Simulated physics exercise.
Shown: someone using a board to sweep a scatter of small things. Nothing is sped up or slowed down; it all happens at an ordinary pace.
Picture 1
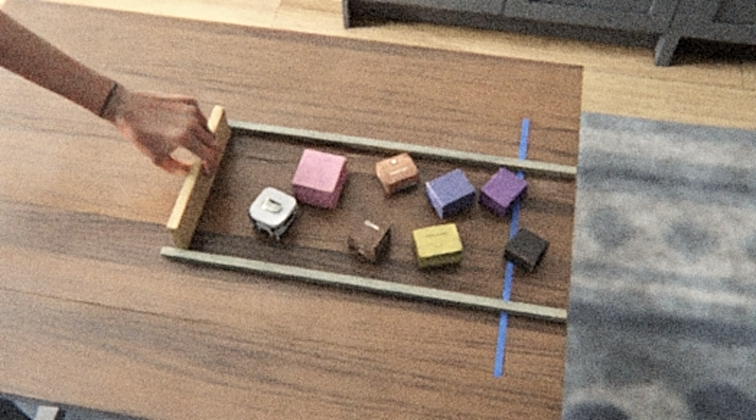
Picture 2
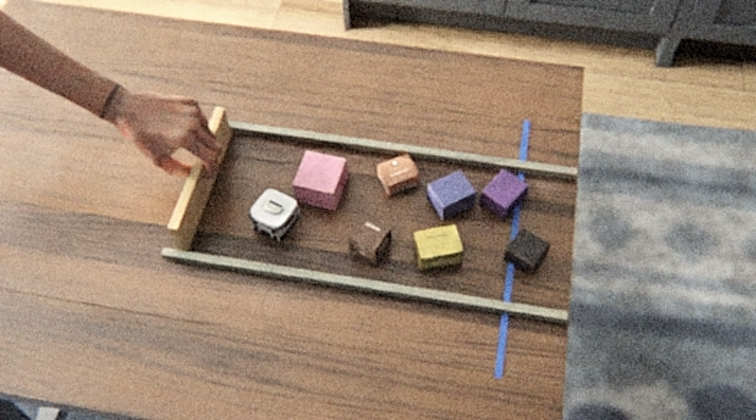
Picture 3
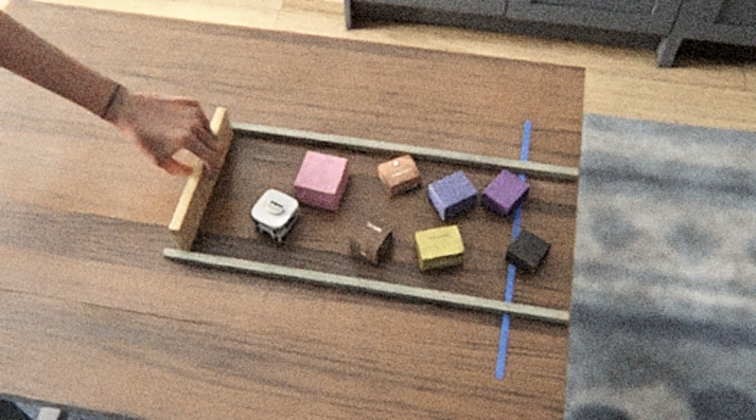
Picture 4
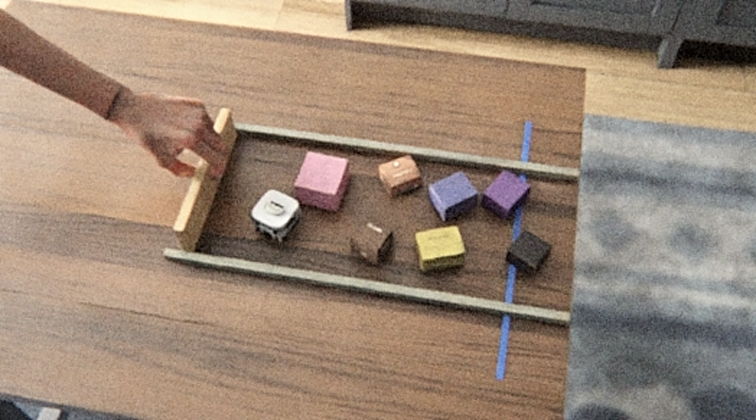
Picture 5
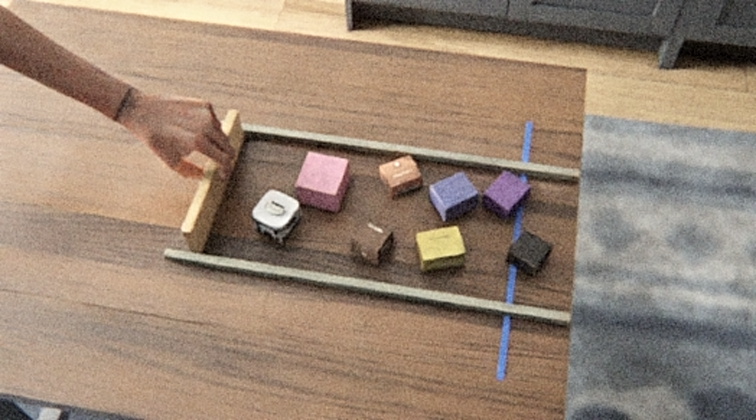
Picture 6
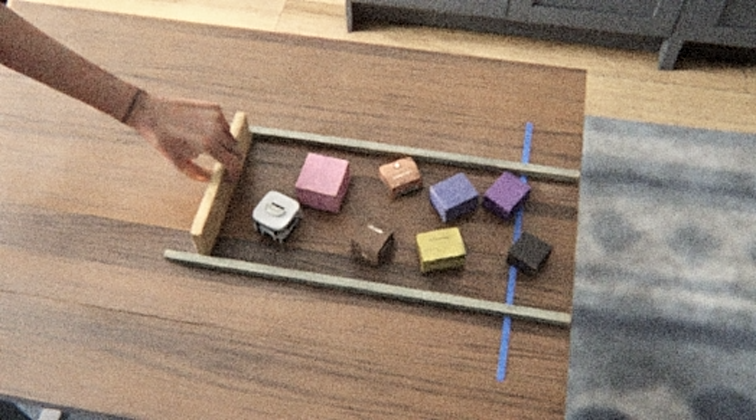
On a wooden tabletop, a hand sliding a wooden board slightly right between two rails toward scattered coloured blocks, which stay still.
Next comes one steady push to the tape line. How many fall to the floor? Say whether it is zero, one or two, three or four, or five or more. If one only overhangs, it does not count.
In the end three or four are gone from the table.
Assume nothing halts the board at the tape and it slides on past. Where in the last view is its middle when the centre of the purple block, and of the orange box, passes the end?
Middle: Roughly (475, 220); roughly (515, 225).
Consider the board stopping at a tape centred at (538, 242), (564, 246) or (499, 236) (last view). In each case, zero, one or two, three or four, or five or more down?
Going through the tapes in order, the count is five or more, then 5 or more, then either three or four.
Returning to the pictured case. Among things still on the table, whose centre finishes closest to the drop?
The foremost one is the orange box.
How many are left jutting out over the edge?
Answer: 2.
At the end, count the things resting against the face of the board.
Contact count: 2.
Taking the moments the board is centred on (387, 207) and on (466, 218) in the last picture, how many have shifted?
6 and 8.
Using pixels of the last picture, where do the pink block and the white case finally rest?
Roughly at (542, 213) and at (534, 251), in that order.
Soon after, none off yet; black block at rest near (529, 254); purple block at rest near (507, 196); blue block at rest near (454, 198).
Then, none off yet; black block at rest near (529, 254); purple block at rest near (508, 197); blue block moved a little near (466, 204).
Further on, none off yet; black block moved about its own width near (574, 257); purple block moved well along near (574, 203); blue block moved well along near (537, 223).
At rest, the number that fall off is three or four; fallen, yellow box, blue block, purple block and black block.
